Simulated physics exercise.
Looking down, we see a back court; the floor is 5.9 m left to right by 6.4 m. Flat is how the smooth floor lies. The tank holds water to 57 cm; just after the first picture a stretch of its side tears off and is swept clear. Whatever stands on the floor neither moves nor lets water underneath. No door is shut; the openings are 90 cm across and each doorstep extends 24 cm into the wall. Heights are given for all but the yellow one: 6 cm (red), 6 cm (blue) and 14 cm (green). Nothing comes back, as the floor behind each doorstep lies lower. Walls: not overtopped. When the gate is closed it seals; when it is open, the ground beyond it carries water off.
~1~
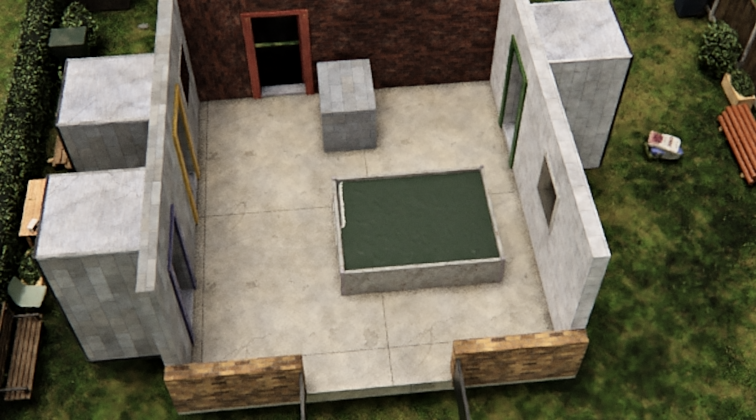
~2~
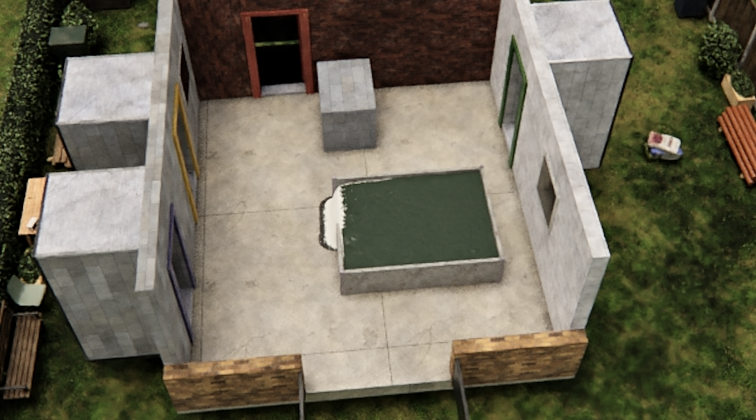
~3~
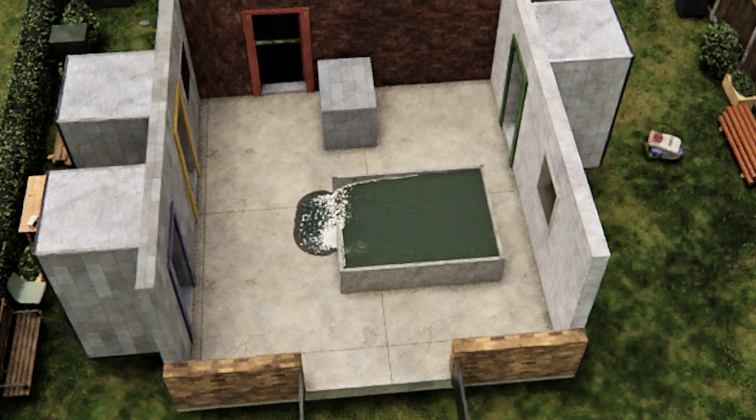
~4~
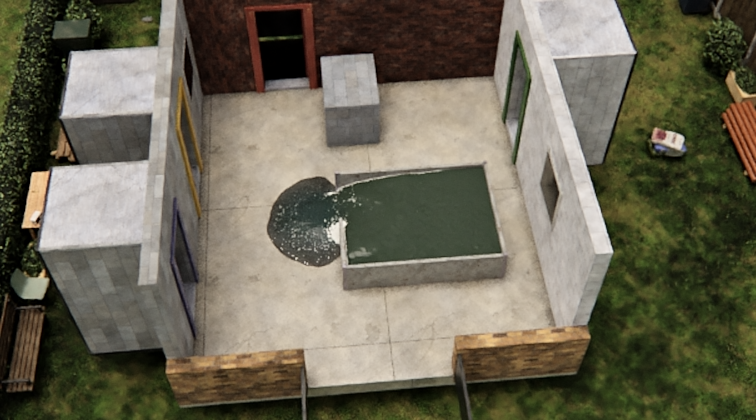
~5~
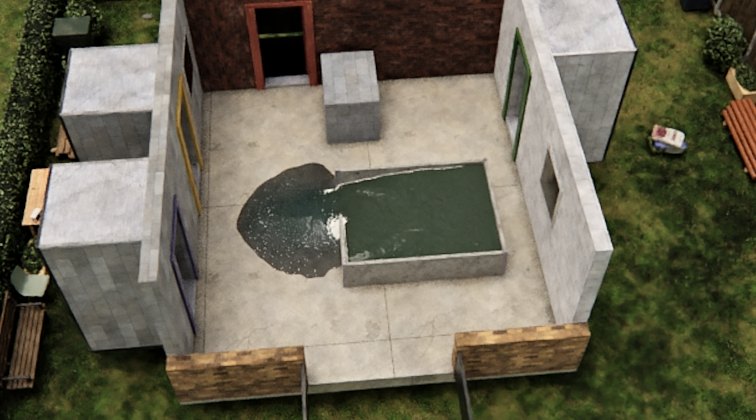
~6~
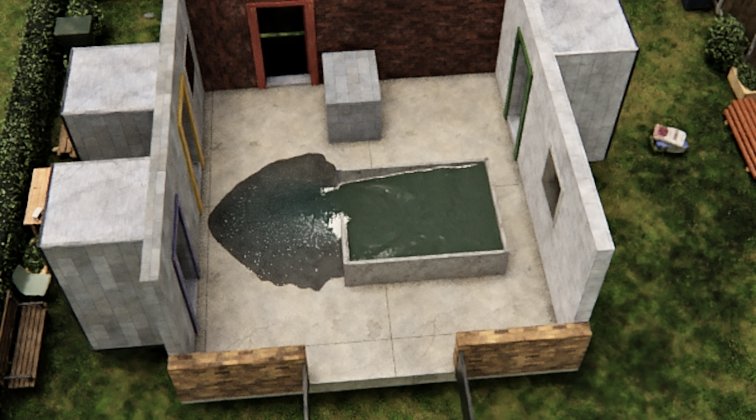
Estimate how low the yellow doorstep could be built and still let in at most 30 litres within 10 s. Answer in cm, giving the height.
I would say 20 cm or so.
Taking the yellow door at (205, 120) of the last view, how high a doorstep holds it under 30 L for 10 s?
15 cm.
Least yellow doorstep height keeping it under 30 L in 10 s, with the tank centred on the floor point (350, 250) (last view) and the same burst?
A minimum of about 19 cm.
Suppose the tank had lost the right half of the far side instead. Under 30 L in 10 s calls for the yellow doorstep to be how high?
You'd want it roughly 7.0 centimetres tall.
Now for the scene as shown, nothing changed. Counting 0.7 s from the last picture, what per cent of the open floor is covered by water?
About 25 per cent.
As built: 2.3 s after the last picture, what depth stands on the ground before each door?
Lab note, depth in cm: Red 7; blue 12; green 0; yellow 24.
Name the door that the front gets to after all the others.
Last in order comes the green door.
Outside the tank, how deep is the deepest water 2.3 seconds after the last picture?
30 cm.
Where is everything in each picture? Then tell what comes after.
In the first frame, the tank at (415, 220) is whole and still, 57 cm deep; the yellow door at (187, 162) is dry.
In the second frame, the front is at (326, 244), 0.3 m from the gap at (338, 218); 0.2 m2 of floor is wet, 57 cm left at the back.
In the third frame, water pours out at (338, 216) and has run 0.7 m, to (298, 237); about 9 cm deep outside, 57 cm at the back.
In the fourth frame, the front is at (274, 235), 1.2 m from the gap at (341, 213); 1.6 m2 of floor is wet, 57 cm left at the back.
In the fifth frame, the gap is at (341, 210), the front 1.8 m out at (243, 229); the back of the tank holds 57 cm.
In the sixth frame, the front is at (214, 225), 2.3 m from the gap at (343, 209); 3.9 m2 of floor is wet, 57 cm left at the back; 0.6 m in a straight line remain to the yellow door at (192, 152).
Then, 0.7 s after the last picture water covers 25 % of the floor, deepest (32 cm) near (332, 214); 24 cm at the yellow door, 0 litres in over its 21 cm doorstep.
Then, 2.3 s after the last picture water covers 35 % of the floor, deepest (30 cm) near (205, 94); 24 cm at the yellow door, 15 litres in over its 21 cm doorstep.
Then, 9.3 s after the last picture water covers 95 % of the floor, deepest (14 cm) near (195, 369); 9 cm at the yellow door, 19 litres in over its 21 cm doorstep.
At the yellow door as built, the water peaked near 28 cm, 1.3 s after the last picture.
Run again over the same 10 s with other heights there, 75 litres in over 16 cm, 16 litres over 21.5 cm. The limit of 30 litres is kept from about 20 cm up.
